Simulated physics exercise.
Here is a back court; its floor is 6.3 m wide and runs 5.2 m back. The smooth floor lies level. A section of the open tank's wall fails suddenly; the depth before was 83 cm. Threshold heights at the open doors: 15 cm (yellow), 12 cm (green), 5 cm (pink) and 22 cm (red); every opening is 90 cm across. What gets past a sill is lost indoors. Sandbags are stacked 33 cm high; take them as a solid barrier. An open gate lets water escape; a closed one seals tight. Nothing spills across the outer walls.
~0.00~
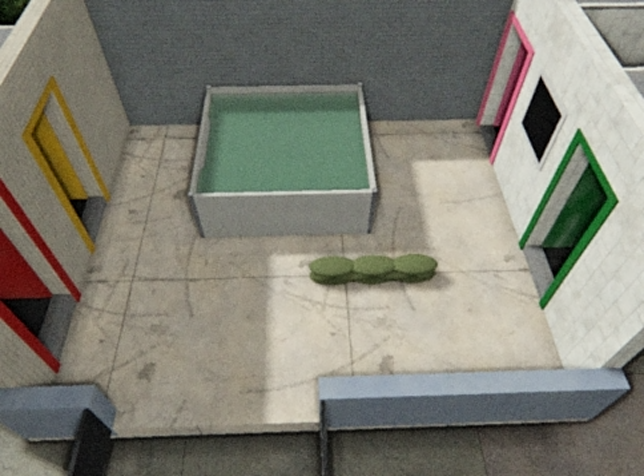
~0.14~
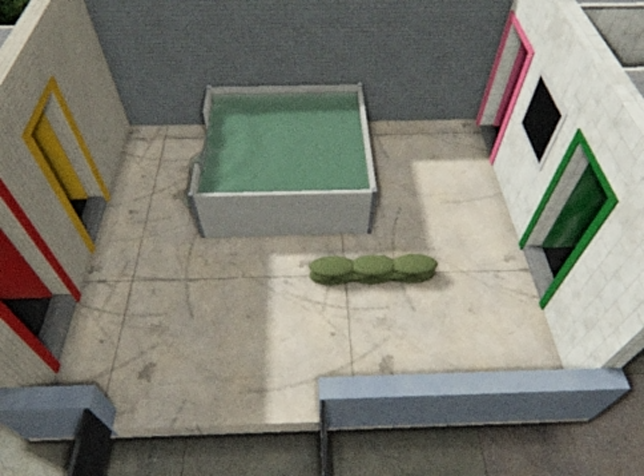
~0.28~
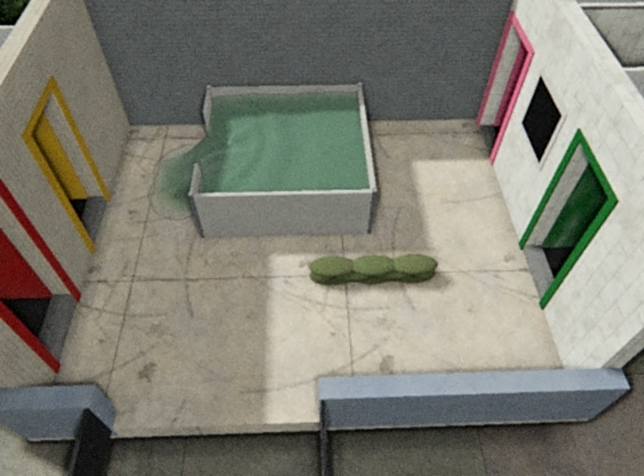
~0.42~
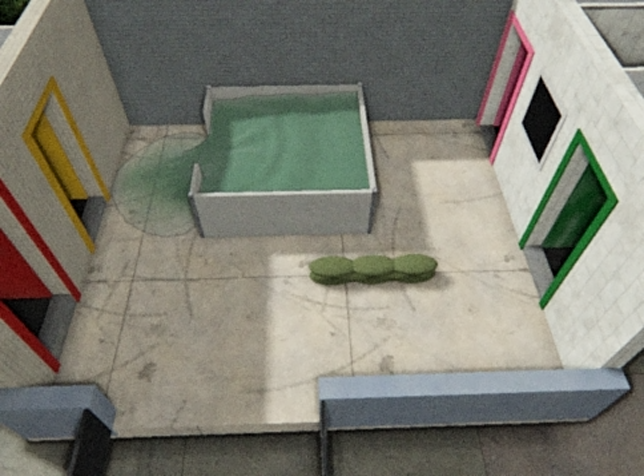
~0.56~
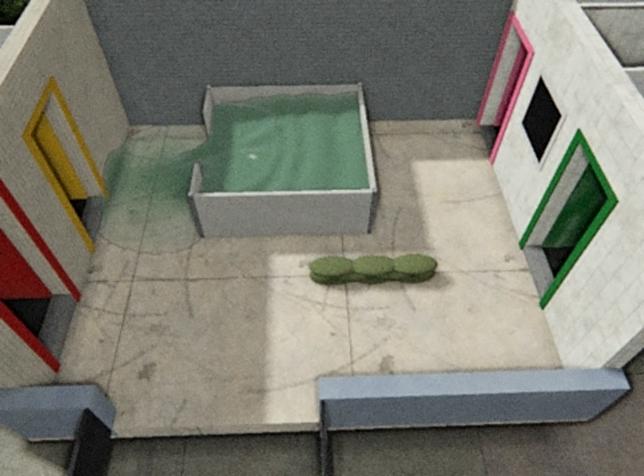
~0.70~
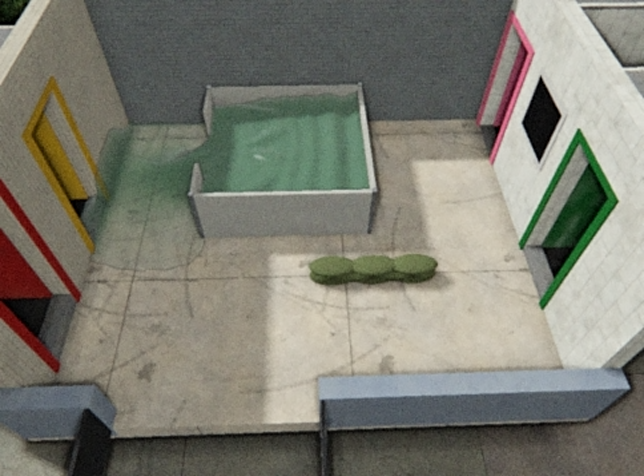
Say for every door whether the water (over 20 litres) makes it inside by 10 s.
Within that time: At the yellow door it exceeds the limit; at the green door it does not reach the limit; at the pink door it goes over the limit; at the red door it keeps below the limit.
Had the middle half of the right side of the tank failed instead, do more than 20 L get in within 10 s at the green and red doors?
Then: Green past it, red under.
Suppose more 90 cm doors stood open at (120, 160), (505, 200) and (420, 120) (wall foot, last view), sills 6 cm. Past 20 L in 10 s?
In that order: Over, below, below.
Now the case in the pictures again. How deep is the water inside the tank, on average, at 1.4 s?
About 60 cm.
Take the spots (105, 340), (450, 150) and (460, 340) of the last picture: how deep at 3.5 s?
In that order: 9, 2 and 0 cm.
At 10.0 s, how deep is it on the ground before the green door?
Roughly 8.0 cm deep.
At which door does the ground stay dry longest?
The green one.
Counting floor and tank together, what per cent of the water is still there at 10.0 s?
About 60 per cent.
After 1.4 s water covers 20 % of the floor and is deepest (70 cm) near (129, 131); yellow door 39 cm at the sill, 70 L in, green door not reached, pink door not reached, red door 8 cm at the sill, 0 L in.
After 2.2 s water covers 30 % of the floor and is deepest (56 cm) near (129, 131); yellow door 38 cm at the sill, 194 L in, green door not reached, pink door not reached, red door 10 cm at the sill, 0 L in.
After 3.5 s water covers 45 % of the floor and is deepest (38 cm) near (209, 136); yellow door 32 cm at the sill, 341 L in, green door not reached, pink door 11 cm at the sill, 15 L in, red door 12 cm at the sill, 0 L in.
After 6.0 s water covers 75 % of the floor and is deepest (28 cm) near (129, 131); yellow door 24 cm at the sill, 501 L in, green door 2 cm at the sill, 0 L in, pink door 10 cm at the sill, 98 L in, red door 14 cm at the sill, 0 L in.
After 10.0 s water covers 90 % of the floor and is deepest (18 cm) near (114, 181); yellow door 16 cm at the sill, 563 L in, green door 8 cm at the sill, 0 L in, pink door 7 cm at the sill, 121 L in, red door 10 cm at the sill, 1 L in.
